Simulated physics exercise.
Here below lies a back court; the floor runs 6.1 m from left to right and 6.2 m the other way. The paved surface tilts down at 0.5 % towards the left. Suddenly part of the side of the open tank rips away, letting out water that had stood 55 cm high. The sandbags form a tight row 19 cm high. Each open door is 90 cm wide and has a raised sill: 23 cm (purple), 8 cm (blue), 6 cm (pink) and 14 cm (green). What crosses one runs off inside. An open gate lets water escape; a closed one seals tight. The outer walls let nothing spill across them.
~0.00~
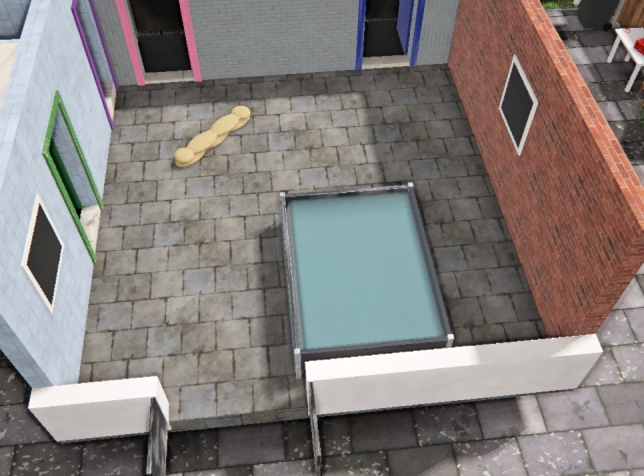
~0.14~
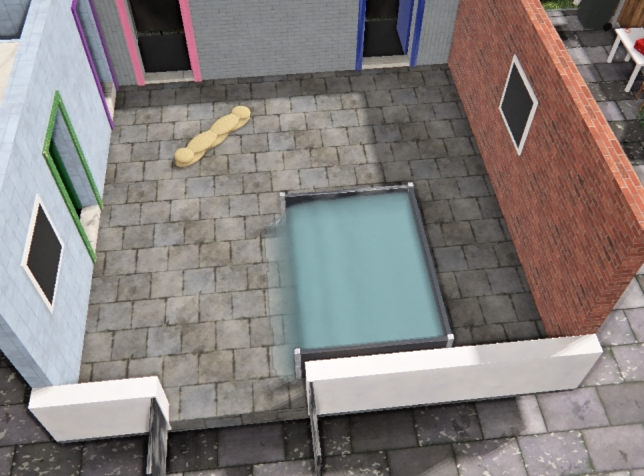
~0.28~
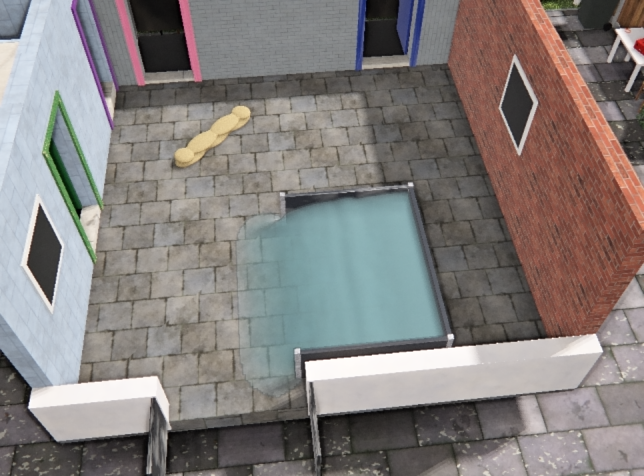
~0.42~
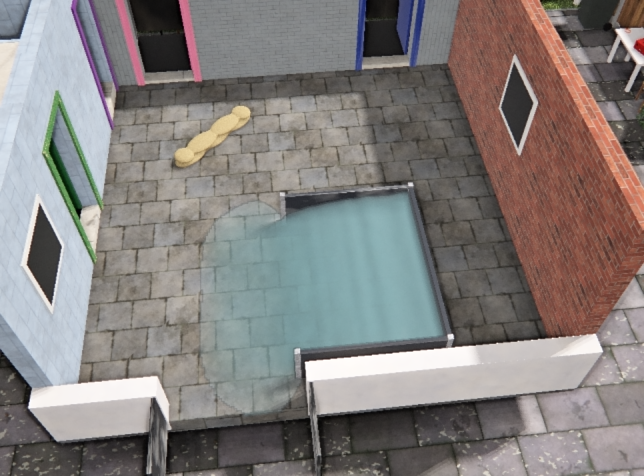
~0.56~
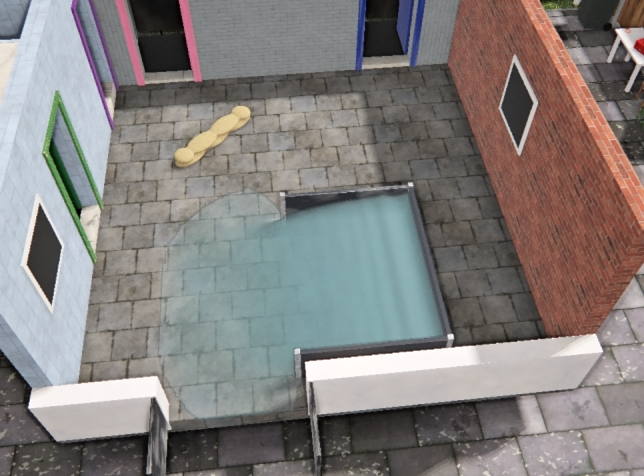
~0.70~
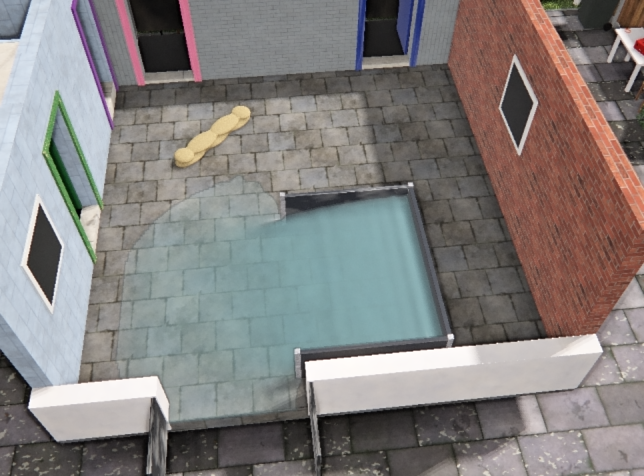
Blue-green water pours through the opened left side of a dark-framed open tank and spreads leftward across the paving in a widening, rounded, thinning sheet. The grey back court is seen from above by a still camera, with a pale blue wall left, red brick right and low white walls in front. Pink-framed and blue-framed doorways stand at the back, behind a tan, knobbly object lying motionless on the slabs.
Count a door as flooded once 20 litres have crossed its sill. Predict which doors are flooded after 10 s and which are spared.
In the end purple door: The total remains smaller than the cap; blue door: The total remains smaller than the cap; pink door: The total grows larger than the cap; green door: The total grows larger than the cap.
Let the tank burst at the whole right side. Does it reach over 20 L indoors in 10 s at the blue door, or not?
Blue: Exceeds.
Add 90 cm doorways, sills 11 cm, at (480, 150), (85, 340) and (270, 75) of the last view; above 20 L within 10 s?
The first one doesn't reach it, the second one exceeds it, and the third one doesn't reach it.
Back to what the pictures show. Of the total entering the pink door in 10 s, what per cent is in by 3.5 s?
About 5%.
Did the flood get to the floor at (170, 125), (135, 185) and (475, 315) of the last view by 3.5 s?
Well, the first is drenched, the next drenched, the last untouched by it.
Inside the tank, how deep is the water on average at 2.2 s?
Some 16 cm on average.
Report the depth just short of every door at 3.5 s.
Depths in cm: Purple 10, blue 0, pink 16, green 19.
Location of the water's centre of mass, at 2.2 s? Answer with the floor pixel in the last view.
At roughly (215, 291).
After 1.4 s water covers 35 % of the floor and is deepest (36 cm) near (77, 398); purple door not reached, blue door not reached, pink door not reached, green door 23 cm at the sill, 2 L in.
After 2.2 s water covers 35 % of the floor and is deepest (40 cm) near (76, 412); purple door not reached, blue door not reached, pink door not reached, green door 27 cm at the sill, 32 L in.
After 3.5 s water covers 45 % of the floor and is deepest (26 cm) near (118, 90); purple door 10 cm at the sill, 0 L in, blue door not reached, pink door 16 cm at the sill, 8 L in, green door 19 cm at the sill, 75 L in.
After 6.0 s water covers 65 % of the floor and is deepest (16 cm) near (117, 96); purple door 15 cm at the sill, 0 L in, blue door 2 cm at the sill, 0 L in, pink door 14 cm at the sill, 127 L in, green door 8 cm at the sill, 82 L in.
After 10.0 s water covers 85 % of the floor and is deepest (10 cm) near (434, 74); purple door 7 cm at the sill, 0 L in, blue door 8 cm at the sill, 1 L in, pink door 7 cm at the sill, 167 L in, green door 6 cm at the sill, 83 L in.
